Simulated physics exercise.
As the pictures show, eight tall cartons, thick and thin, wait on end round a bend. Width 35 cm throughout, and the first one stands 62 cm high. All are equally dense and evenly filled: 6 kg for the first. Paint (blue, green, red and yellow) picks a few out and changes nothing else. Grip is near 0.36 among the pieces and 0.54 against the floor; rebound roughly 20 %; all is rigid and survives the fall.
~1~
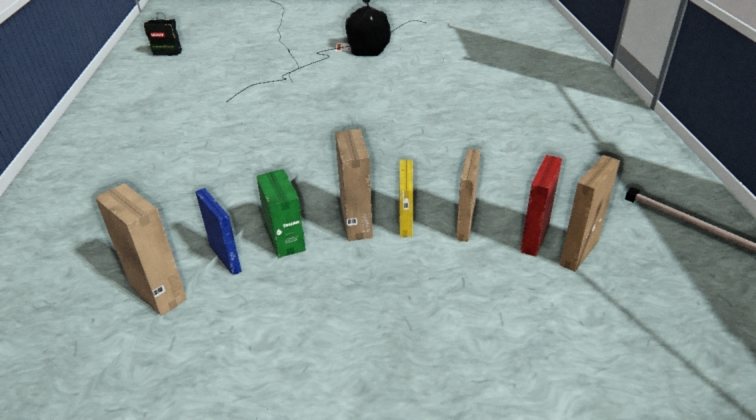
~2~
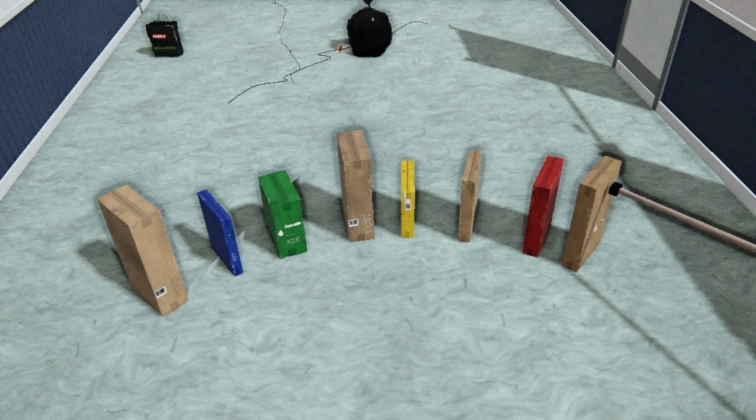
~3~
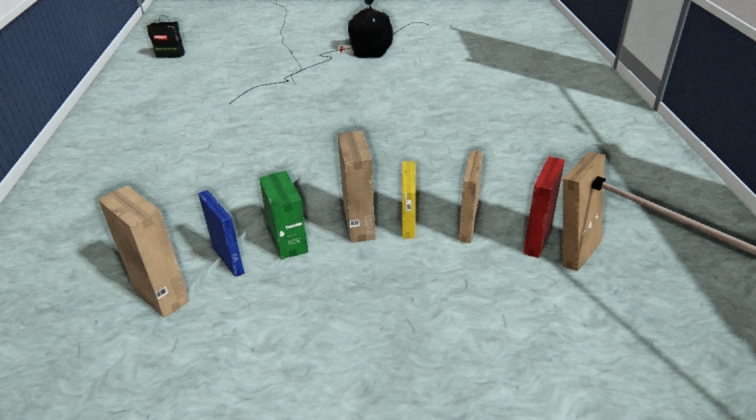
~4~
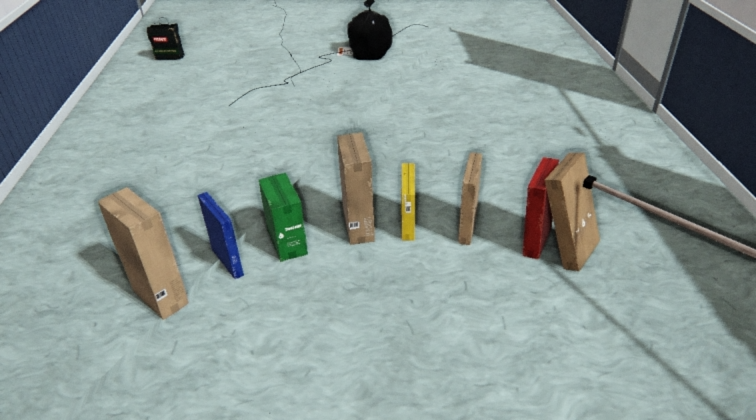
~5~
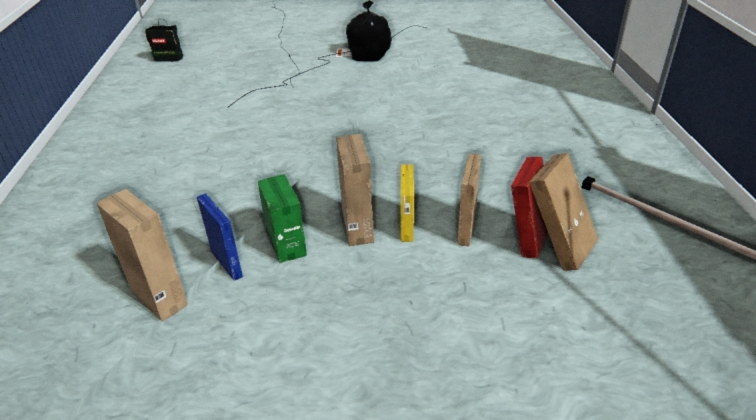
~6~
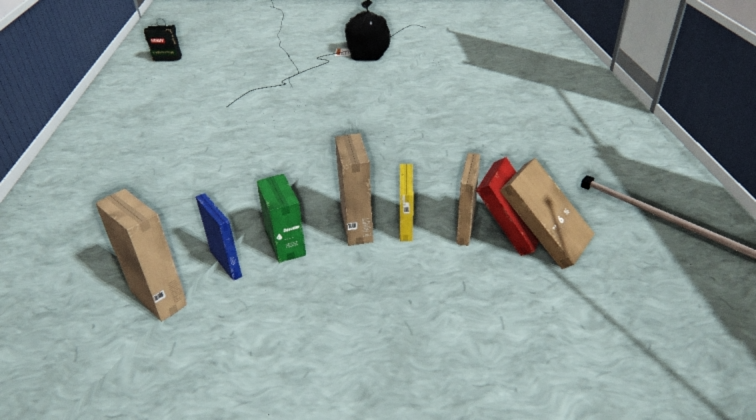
On a pale floor, a pole pushes the rightmost carton left, tipping it against the red one, which leans too.
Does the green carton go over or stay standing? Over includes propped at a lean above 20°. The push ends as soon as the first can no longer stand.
In the end the green carton stays standing.
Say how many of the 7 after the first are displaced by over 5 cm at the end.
Shifted: 3.
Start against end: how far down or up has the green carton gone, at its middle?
About 0 cm lower.
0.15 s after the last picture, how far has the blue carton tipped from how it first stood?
Roughly 0°.
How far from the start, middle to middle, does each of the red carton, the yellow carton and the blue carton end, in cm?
Moved: Red 30, yellow 10, blue 0.
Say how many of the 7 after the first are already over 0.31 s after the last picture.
At that moment 3.
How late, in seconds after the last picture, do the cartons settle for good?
Around 0.5 s.
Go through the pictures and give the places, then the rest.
In the first frame (places mark the middle of the side facing us), pole end (631, 198) 12 cm from the first carton; green carton (288, 229); blue carton (214, 234); red carton (534, 222); the rest undisturbed.
Pole end (614, 192) 20 mm from the first carton; green carton (290, 230), in the second frame.
Pole end (597, 186) pushing; green carton (291, 231); the rest undisturbed, in the third frame.
Pole end (588, 185) stopped; green carton (291, 233); red carton (533, 225) leaning 4°; one has shifted, in the fourth frame.
Pole end (587, 186) stopped; green carton (290, 234); red carton (524, 223) leaning 14°; one has shifted, in the fifth frame.
Pole end (586, 186) stopped; green carton (289, 234); red carton (505, 222) leaning 38°; blue carton (214, 239); 1 of the 7 other cartons over, in the sixth frame.
Then, 0.07 s after the last picture, 1 of the 7 other cartons over; green carton unmoved; red carton leaning 51°.
Then, 0.15 s after the last picture, 2 of the 7 other cartons over; green carton unmoved; red carton leaning 65°.
Then, 0.31 s after the last picture, 3 of the 7 other cartons over; green carton unmoved; red carton lying flat.
At rest, 3 of the 7 other cartons over; green carton unmoved; red carton lying flat; yellow carton leaning 47°. Four left standing. As the last picture would show them, middles, green carton near (281, 218), red carton near (494, 219).
